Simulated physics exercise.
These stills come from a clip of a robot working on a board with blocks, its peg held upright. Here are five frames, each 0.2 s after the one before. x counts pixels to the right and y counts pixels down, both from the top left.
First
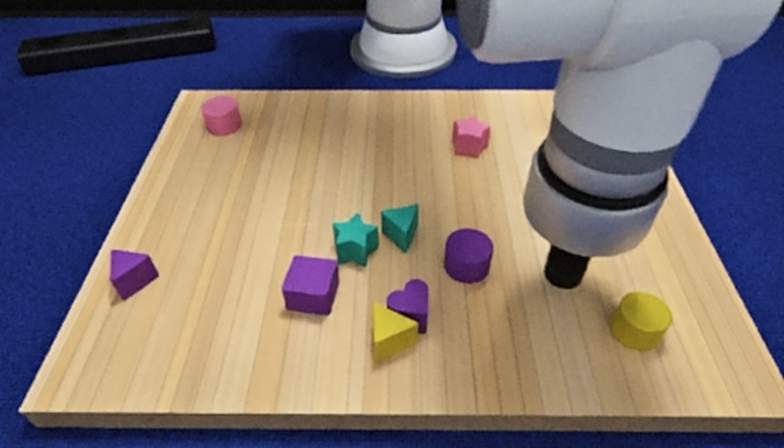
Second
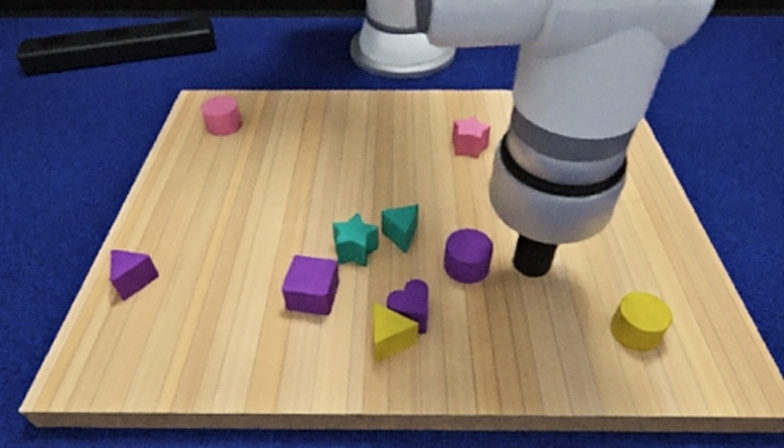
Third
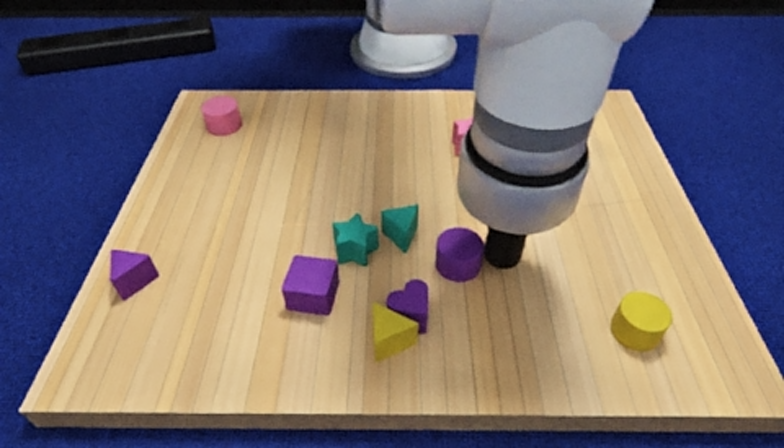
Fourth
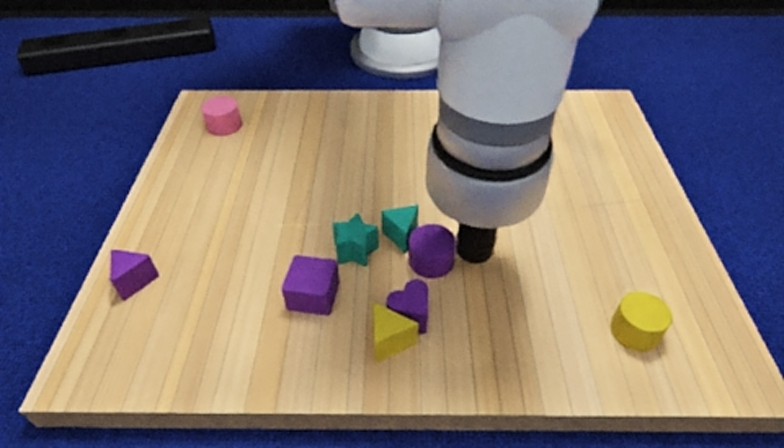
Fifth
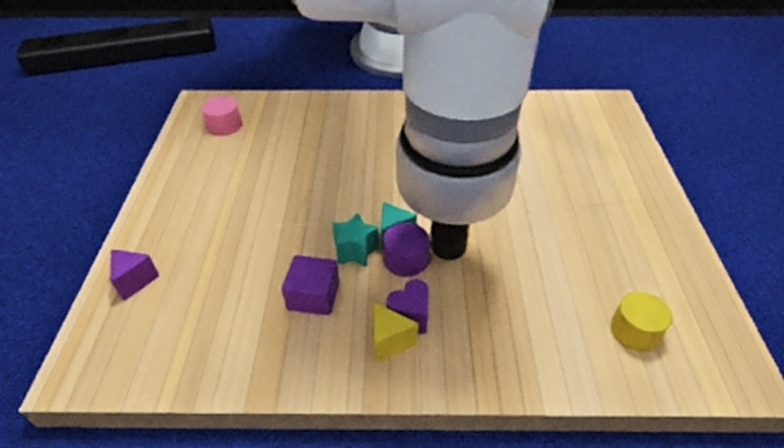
A robot arm moved left across the wooden board until its black peg met the purple round block, then pushed it left, up close to the turquoise triangular piece and star.
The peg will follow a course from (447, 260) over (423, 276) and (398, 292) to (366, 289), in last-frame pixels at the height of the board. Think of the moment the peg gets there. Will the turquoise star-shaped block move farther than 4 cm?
Going by the path, no.
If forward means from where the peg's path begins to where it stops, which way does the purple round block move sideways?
Well, taking the path from its start to its end as straight ahead, the purple round block moves to the right.
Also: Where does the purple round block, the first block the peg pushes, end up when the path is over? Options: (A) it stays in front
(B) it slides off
My pick is A.
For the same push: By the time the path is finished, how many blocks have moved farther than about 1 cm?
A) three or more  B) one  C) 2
C (2)
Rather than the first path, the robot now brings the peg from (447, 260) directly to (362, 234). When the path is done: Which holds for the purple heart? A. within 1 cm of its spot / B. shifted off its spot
A - within 1 cm of its spot.
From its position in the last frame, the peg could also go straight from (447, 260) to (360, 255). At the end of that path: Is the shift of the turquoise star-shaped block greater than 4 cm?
Answer: Yes.
What follows on the original path. Halfway along, peg (411, 272); turquoise star-shaped block (345, 227), turned 15° clockwise; purple round block (375, 246).
At the end, peg (365, 276); purple square piece not moved; turquoise star-shaped block (332, 213), turned 45° clockwise; purple round block (343, 241); purple heart (411, 303).
